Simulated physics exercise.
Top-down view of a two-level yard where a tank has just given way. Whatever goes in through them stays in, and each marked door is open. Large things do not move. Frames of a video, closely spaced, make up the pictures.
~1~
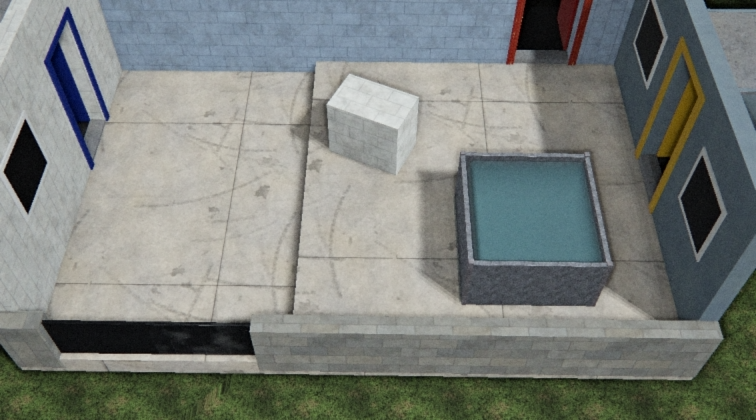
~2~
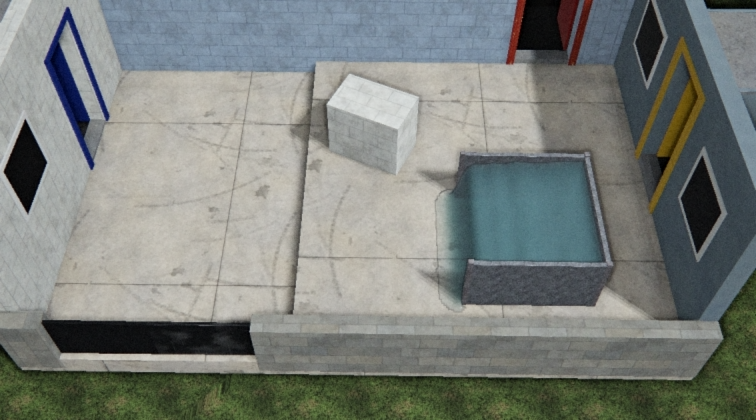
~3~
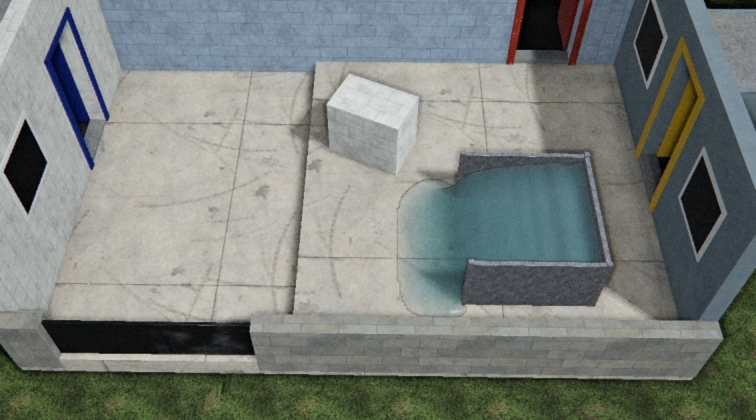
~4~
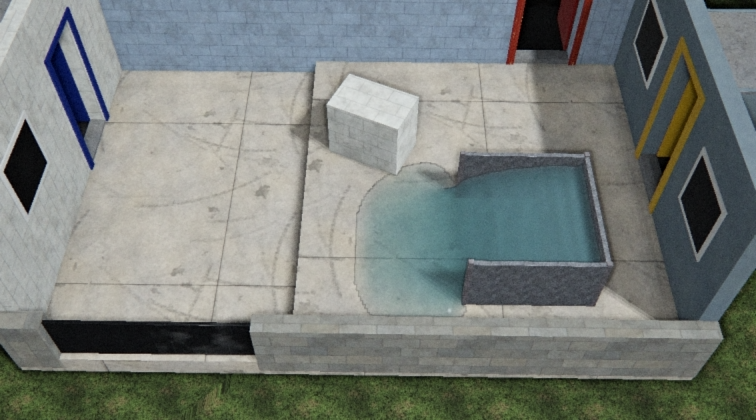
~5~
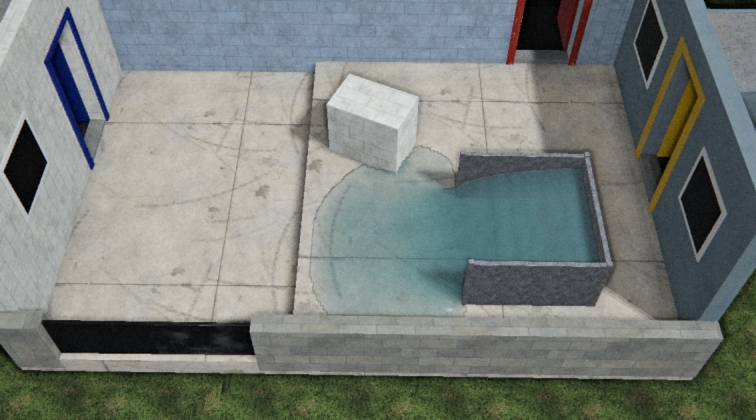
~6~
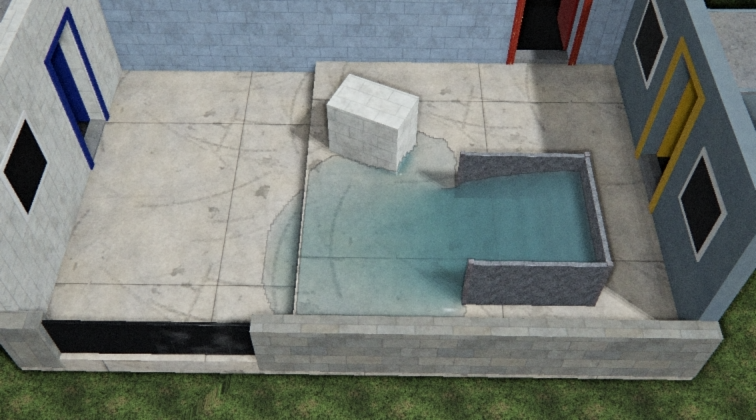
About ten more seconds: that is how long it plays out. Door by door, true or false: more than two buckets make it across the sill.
Yellow door: False; blue door: True; red door: False.
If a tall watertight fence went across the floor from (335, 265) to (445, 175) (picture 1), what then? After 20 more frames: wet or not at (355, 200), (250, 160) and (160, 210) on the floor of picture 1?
Outcome per location, in sequence: Unsoaked, unsoaked, soaking.
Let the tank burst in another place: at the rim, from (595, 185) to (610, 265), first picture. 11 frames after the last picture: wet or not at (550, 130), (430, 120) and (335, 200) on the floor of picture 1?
Taking each in turn, they come out watered, kept dry, kept dry.
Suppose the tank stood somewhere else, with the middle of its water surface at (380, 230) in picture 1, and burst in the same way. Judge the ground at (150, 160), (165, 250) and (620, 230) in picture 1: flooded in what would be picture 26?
Result: Inundated; inundated; spared.
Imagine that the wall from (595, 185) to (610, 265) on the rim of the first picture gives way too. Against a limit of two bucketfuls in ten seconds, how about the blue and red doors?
Briefly, blue overshoots and red overshoots.
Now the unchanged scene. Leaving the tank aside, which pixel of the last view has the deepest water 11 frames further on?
Roughly at (53, 342).
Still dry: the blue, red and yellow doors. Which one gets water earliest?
Going by the pictures, it would be the door marked blue.
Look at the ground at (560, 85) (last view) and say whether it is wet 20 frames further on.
By then I'd expect it to be not yet wet.
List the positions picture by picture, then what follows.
In the first frame, the tank at (531, 210) is whole and still.
In the second frame, water pours out at (464, 235) and has run to (460, 308).
In the third frame, water pours out at (464, 236) and has run to a hidden place.
In the fourth frame, water pours out at (464, 237) and has run to (399, 172).
In the fifth frame, the front is at (317, 279), out from the gap at (464, 238).
In the sixth frame, the front is at (270, 284), out from the gap at (464, 239).
A moment on, water covers 45 % of the floor; the yellow door not reached, the blue door not reached, the red door not reached.
Next, water covers 55 % of the floor; the yellow door not reached, the blue door under two buckets in, the red door not reached.
Then, water covers 55 % of the floor; the yellow door not reached, the blue door far over two buckets in, the red door not reached.
Later, water covers 65 % of the floor; the yellow door not reached, the blue door far over two buckets in, the red door not reached.
In the end, water covers 60 % of the floor; the yellow door not reached, the blue door far over two buckets in, the red door not reached.
